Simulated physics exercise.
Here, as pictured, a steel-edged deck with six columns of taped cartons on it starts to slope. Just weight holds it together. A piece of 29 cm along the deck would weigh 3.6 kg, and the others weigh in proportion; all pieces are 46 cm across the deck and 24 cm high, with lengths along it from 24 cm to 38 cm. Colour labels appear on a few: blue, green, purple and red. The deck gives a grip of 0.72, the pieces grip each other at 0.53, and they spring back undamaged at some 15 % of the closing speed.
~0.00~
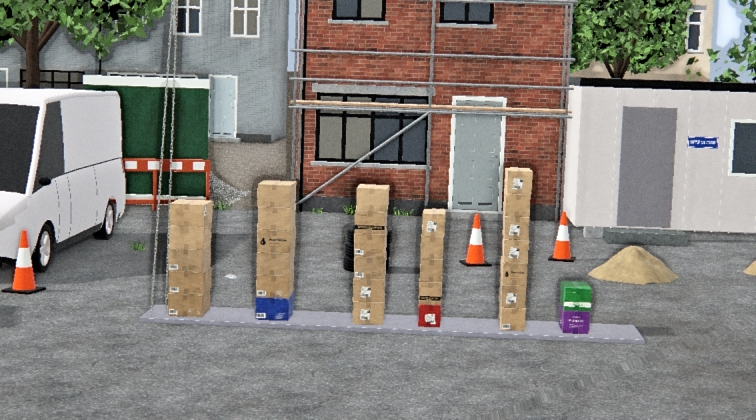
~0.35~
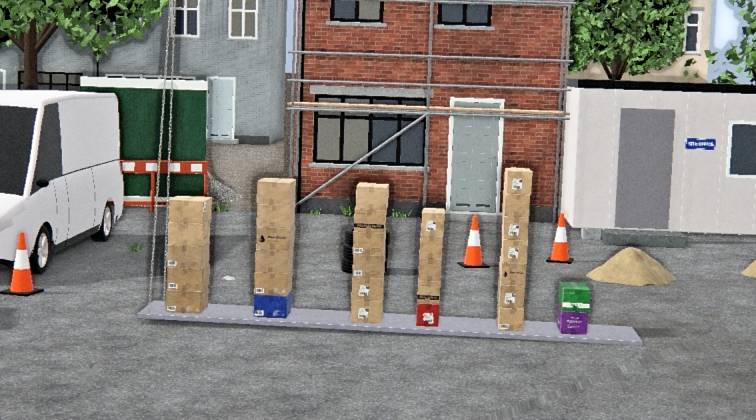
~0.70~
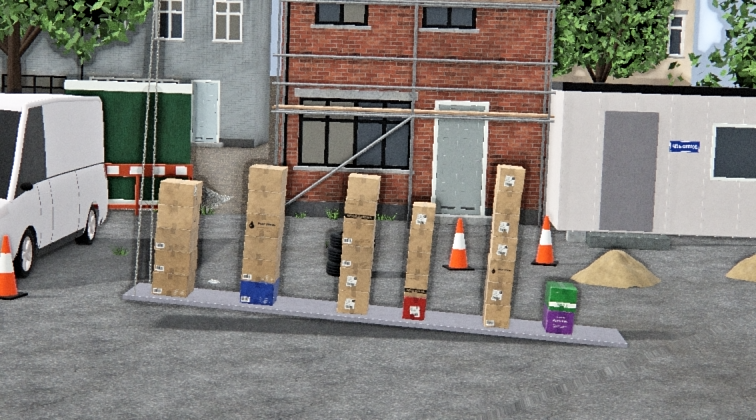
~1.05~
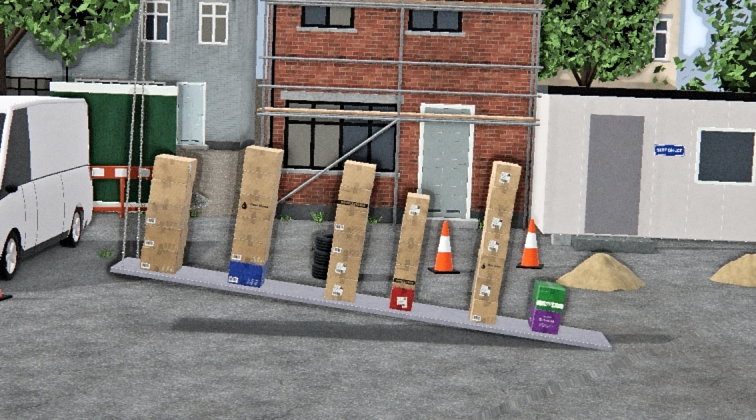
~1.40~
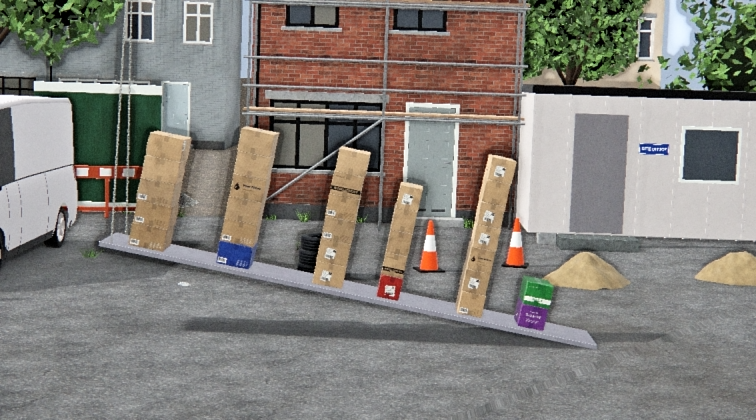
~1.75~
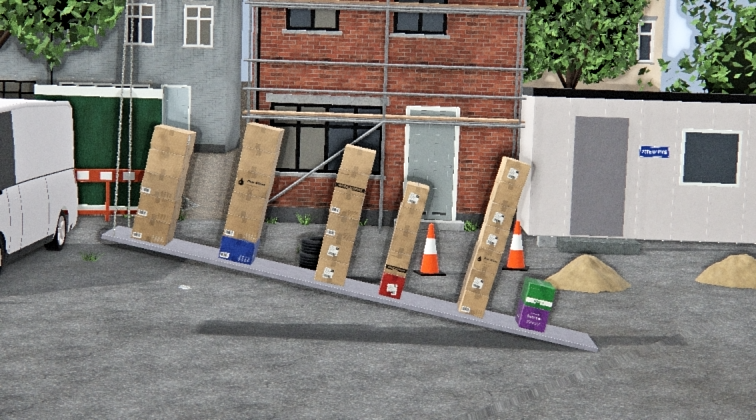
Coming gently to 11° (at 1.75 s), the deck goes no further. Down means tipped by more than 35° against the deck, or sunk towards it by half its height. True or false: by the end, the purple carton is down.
False; the purple carton holds its place.
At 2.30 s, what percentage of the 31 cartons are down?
5 per cent.
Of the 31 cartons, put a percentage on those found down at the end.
I'd put it at about 40 percent.
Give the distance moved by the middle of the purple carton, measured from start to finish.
About 20 cm.
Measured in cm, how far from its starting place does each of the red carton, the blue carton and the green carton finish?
About: Red 50, blue 70, green 60.
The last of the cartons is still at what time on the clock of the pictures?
At about 4.0 s.
By 2.30 s, slope 11°; 1 of the 31 cartons down; purple carton unmoved; red carton tilted 14°.
By 2.78 s, slope 11°; 11 of the 31 cartons down; purple carton unmoved; red carton on its side.
When it is over (4.2 s), slope 11°; 13 of the 31 cartons down; purple carton moved 17 cm; red carton on its side; green carton on its side. In pixels of the last frame, middles, purple carton near (547, 319), red carton near (413, 288).
